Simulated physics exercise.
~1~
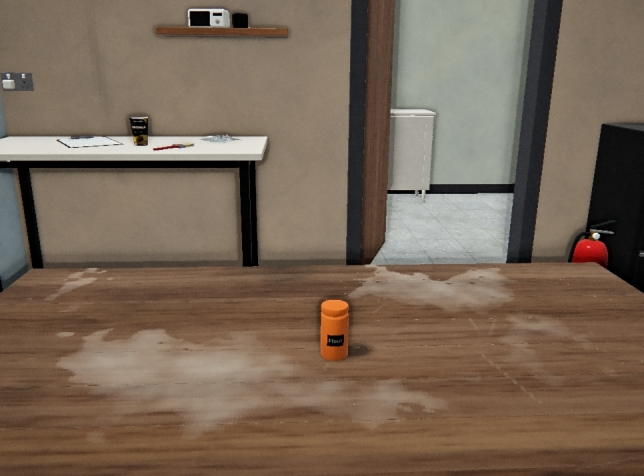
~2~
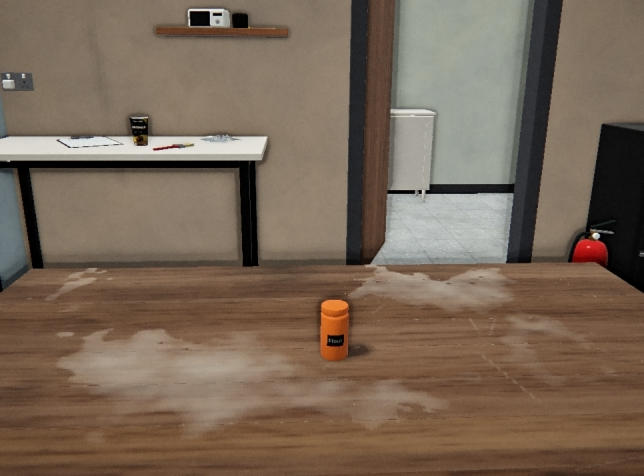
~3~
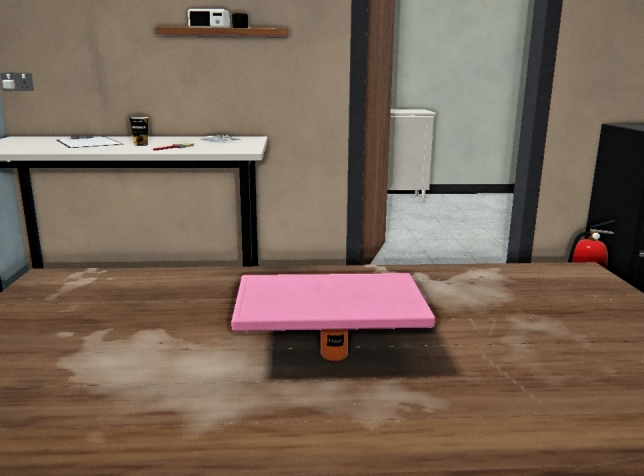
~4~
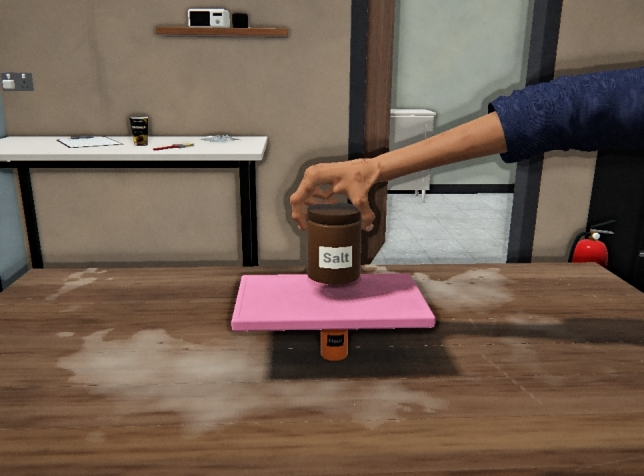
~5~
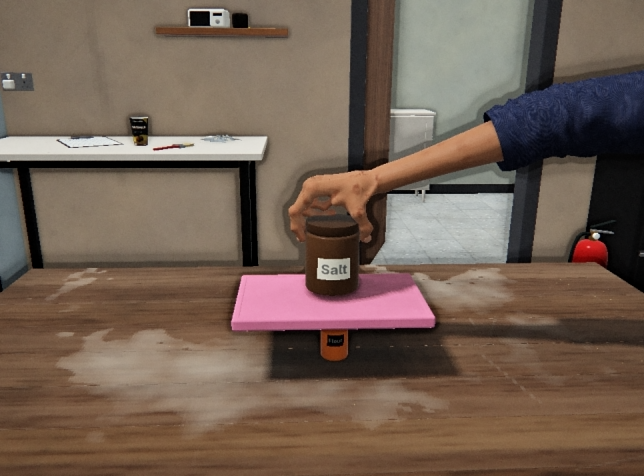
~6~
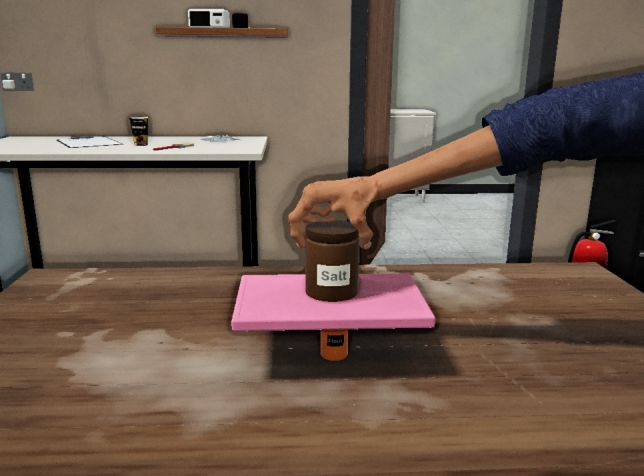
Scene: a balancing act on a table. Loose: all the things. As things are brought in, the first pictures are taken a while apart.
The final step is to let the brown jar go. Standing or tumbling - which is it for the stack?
Pretty clearly, it is secure there.
Then, 0.30 s on from there, no change.
Then, 0.70 s on from there, brown jar resting near (332, 260).
In the end, all 3 unmoved. At the end, from the last picture's camera, brown jar near (332, 260). The stack keeps its balance.
